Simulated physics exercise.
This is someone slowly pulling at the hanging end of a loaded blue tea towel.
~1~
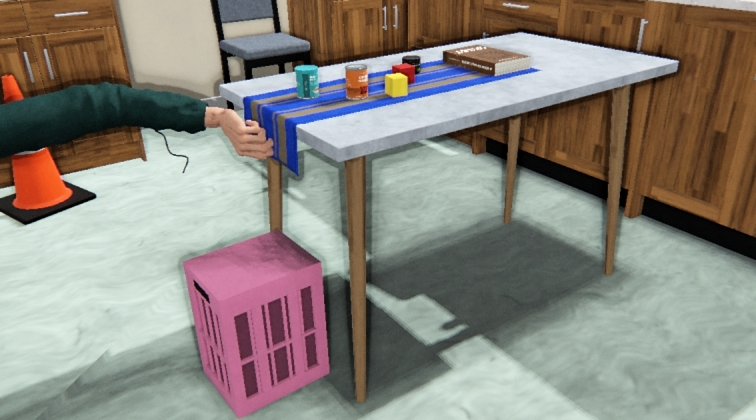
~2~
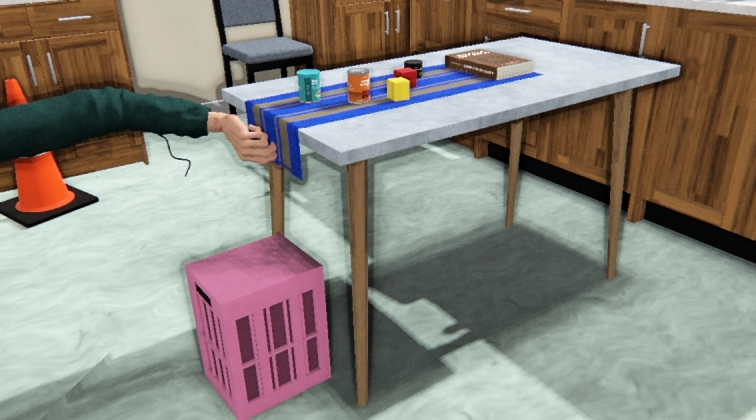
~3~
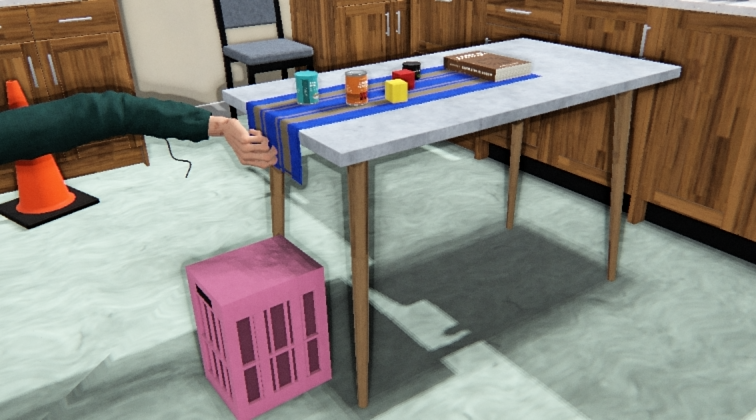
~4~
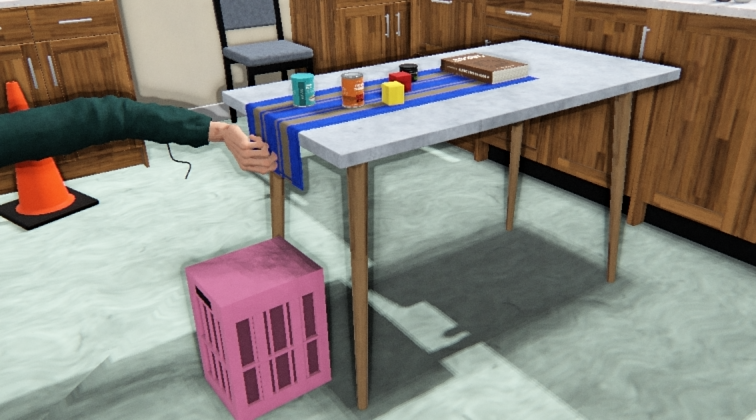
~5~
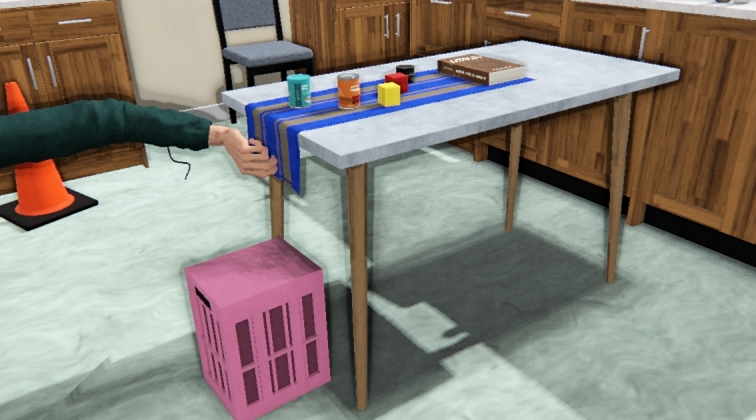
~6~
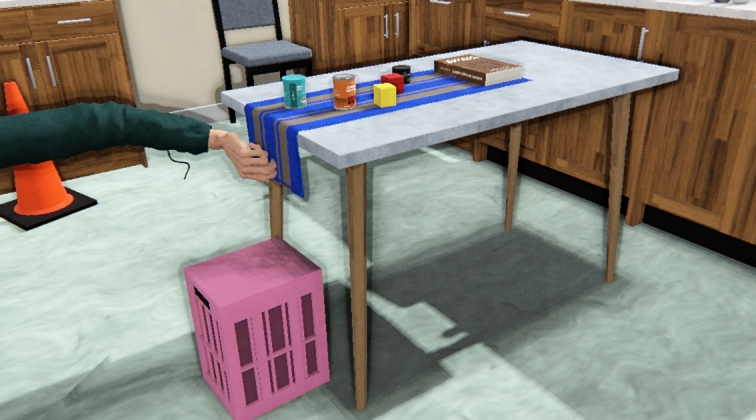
The clip opens on a hand gripping the hanging end of a striped blue cloth on a table, above a pink crate. The hand slowly draws the cloth down, and the cans, cubes, black pot and book on it shift slightly left together, still upright.
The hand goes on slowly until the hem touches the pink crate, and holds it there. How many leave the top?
The answer is two.
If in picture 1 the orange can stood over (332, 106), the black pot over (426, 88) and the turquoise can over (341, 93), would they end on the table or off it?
The orange can tumbles off; the black pot survives; the turquoise can is carried off.
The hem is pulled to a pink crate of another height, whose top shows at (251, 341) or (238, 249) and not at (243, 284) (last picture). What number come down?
The count: 4 and 1.
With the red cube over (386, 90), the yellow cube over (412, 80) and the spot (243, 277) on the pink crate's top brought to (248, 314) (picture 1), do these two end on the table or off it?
The red cube comes down, the yellow cube remains up.
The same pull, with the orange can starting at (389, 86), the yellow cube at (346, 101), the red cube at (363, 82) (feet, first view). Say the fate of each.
The orange can survives; the yellow cube is carried off; the red cube keeps its place on top.
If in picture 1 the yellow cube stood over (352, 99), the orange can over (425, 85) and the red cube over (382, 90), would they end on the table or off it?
The yellow cube is carried off, the orange can does not fall, the red cube survives.
A little later, hem near (277, 218); turquoise can gone.
Next, hem on the crate; turquoise can and orange can gone.
When it is over, hem on the crate; turquoise can and orange can gone. Over the edge go two.
